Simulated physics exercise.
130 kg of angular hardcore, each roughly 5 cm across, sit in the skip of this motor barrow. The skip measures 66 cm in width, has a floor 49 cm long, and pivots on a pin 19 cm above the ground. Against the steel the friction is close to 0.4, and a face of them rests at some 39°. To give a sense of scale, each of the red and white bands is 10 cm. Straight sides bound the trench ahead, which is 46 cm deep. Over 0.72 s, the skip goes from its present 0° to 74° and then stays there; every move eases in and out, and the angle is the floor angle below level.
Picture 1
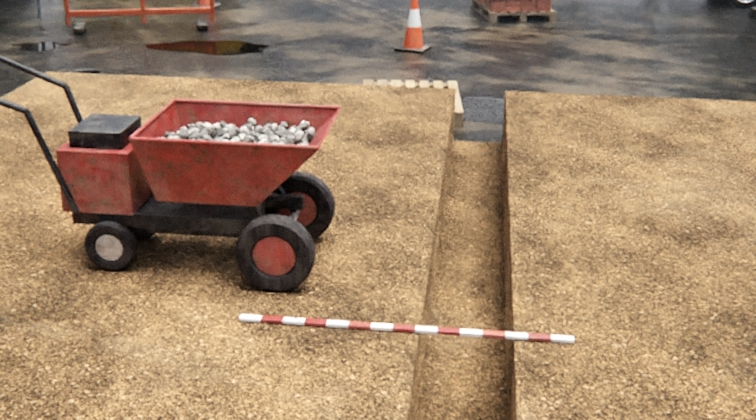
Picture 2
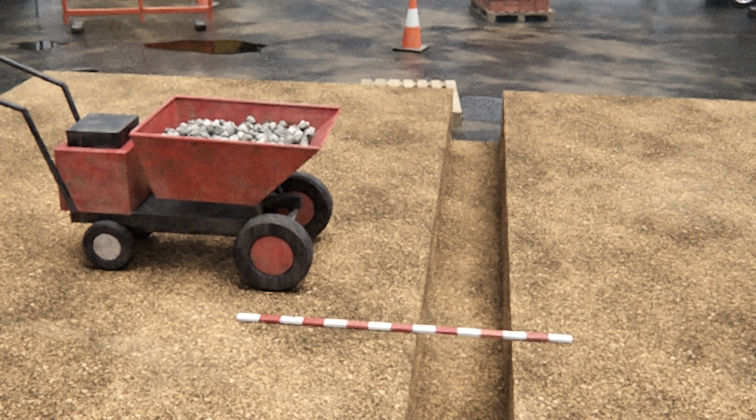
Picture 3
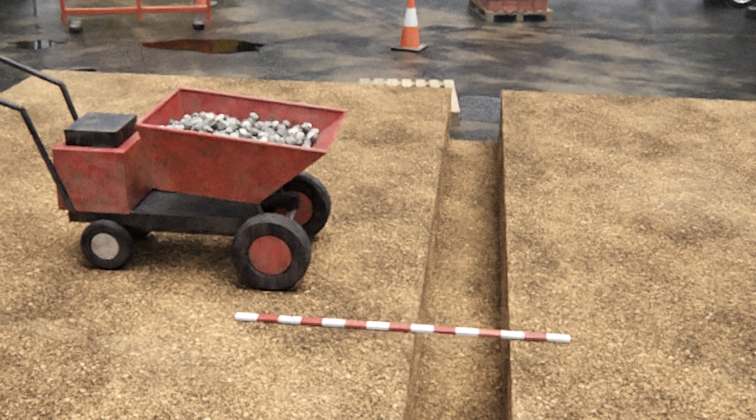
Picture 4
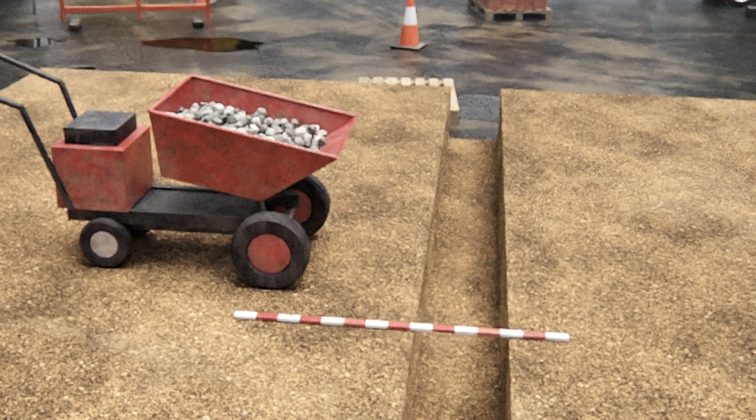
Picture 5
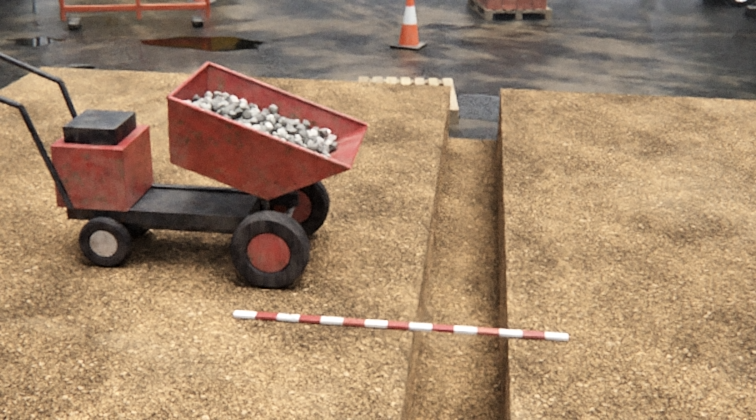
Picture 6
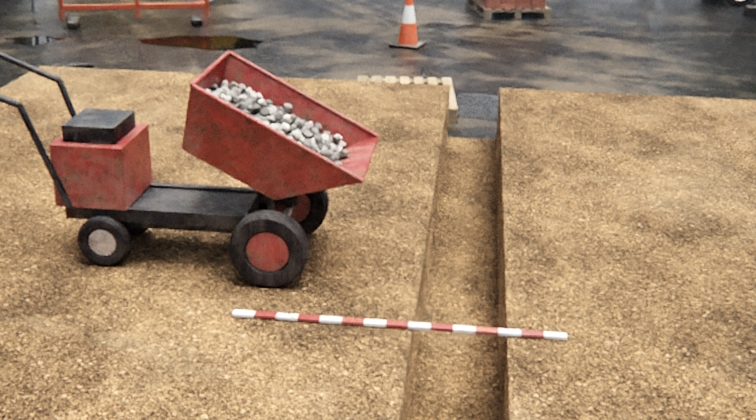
On gravel beside a straight trench, a motor barrow's red skip of stones tilts rightward.
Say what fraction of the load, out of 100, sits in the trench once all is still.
About 91 out of 100.
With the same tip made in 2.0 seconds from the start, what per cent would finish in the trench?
It'd be some 85 per cent.
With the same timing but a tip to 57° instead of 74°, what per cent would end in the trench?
Some 40 in a hundred, I'd say.
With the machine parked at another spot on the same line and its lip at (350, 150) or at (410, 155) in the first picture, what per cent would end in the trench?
First some 100, then 45 per cent.
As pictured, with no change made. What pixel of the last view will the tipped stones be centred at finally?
Somewhere near pixel (462, 336).
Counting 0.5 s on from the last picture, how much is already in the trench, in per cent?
Close to 20 per cent has got there by then.
Then, 0.2 s after the last picture the floor is at 62°, 100 % in the skip; the foremost stones are at (384, 209).
Then, 0.5 s after the last picture the floor is at 74°, 71 % in the skip, 7 % short of the trench, 22 % in the trench; the foremost stones are at (473, 331).
Then, 0.9 s after the last picture the floor is at 74°, 14 % in the skip, 9 % short of the trench, 77 % in the trench; the foremost stones are at (495, 340).
Then, 2.8 s after the last picture the floor is at 74°, 0 % in the skip, 9 % short of the trench, 91 % in the trench; the foremost stones are at (495, 335).
